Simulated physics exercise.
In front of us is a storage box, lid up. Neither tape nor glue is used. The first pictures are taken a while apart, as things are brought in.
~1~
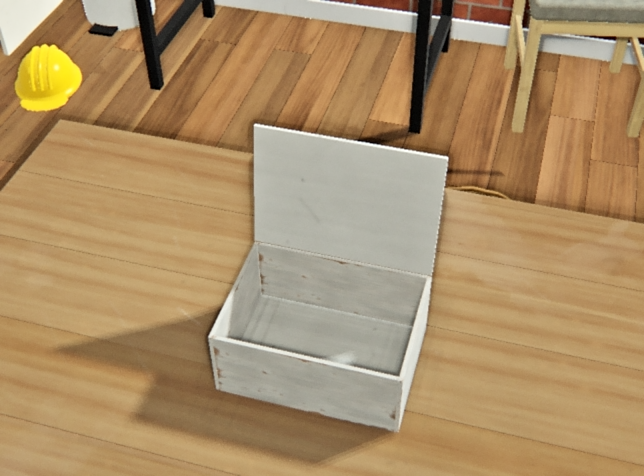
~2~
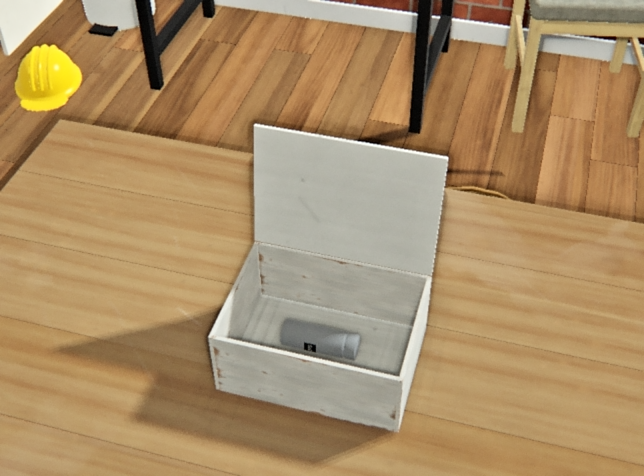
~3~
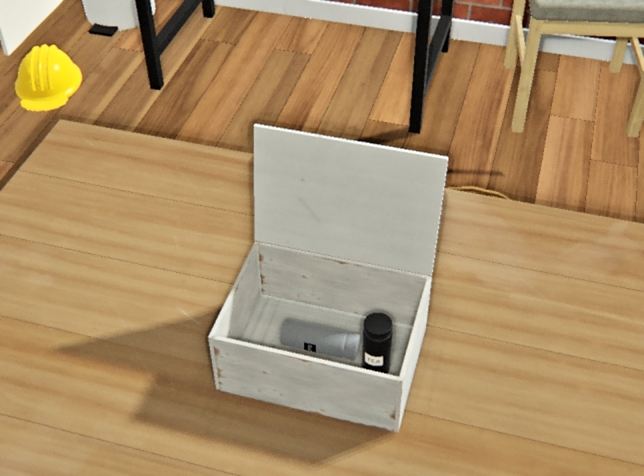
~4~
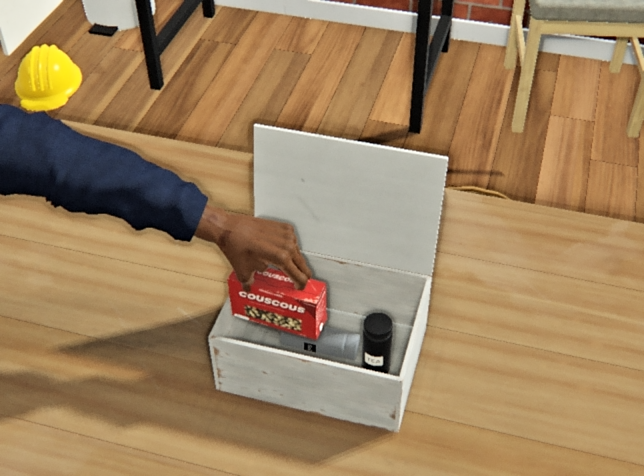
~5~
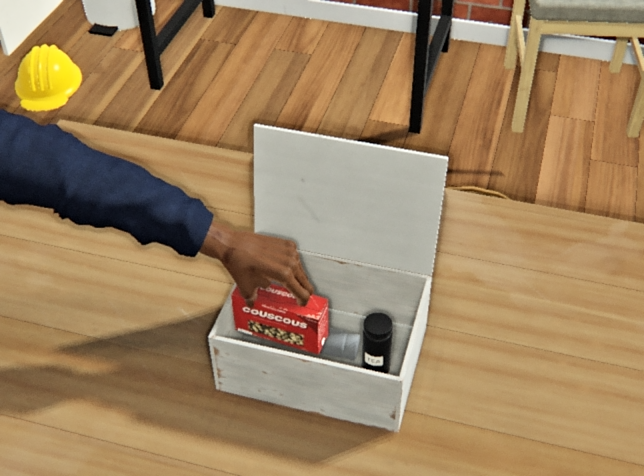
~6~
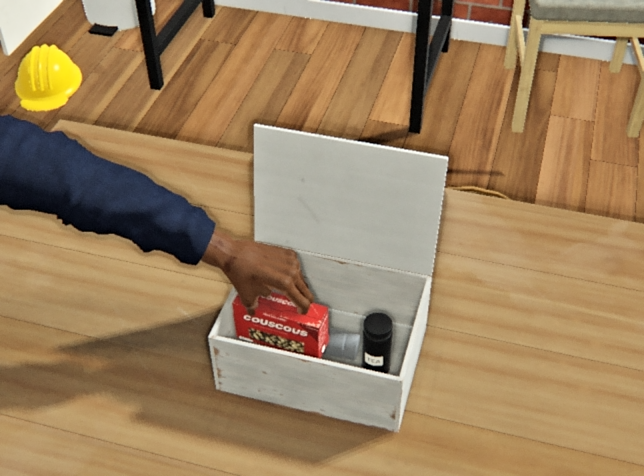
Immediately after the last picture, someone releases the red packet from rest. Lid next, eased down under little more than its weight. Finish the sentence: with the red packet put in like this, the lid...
The lid closes fully.
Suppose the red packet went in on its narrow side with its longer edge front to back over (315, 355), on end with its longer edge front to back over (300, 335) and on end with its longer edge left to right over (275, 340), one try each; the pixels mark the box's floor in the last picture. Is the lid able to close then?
On the first attempt the lid can't come down, on the second it can't come down, and on the third it can't come down.
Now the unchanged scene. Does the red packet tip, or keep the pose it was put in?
The red packet stays as it was set.
Then, 1.30 s after the last picture, lid 78° above the rim; red packet slid a little near (276, 348); grey shaker rolled about its own width.
Then, 1.90 s after the last picture, lid 38° above the rim; red packet slid a little near (276, 348); grey shaker rolled about its own width.
At rest, lid shut; moved from the start, red packet; the other 2 in place. Seen from the same camera at the end, red packet near (276, 348).
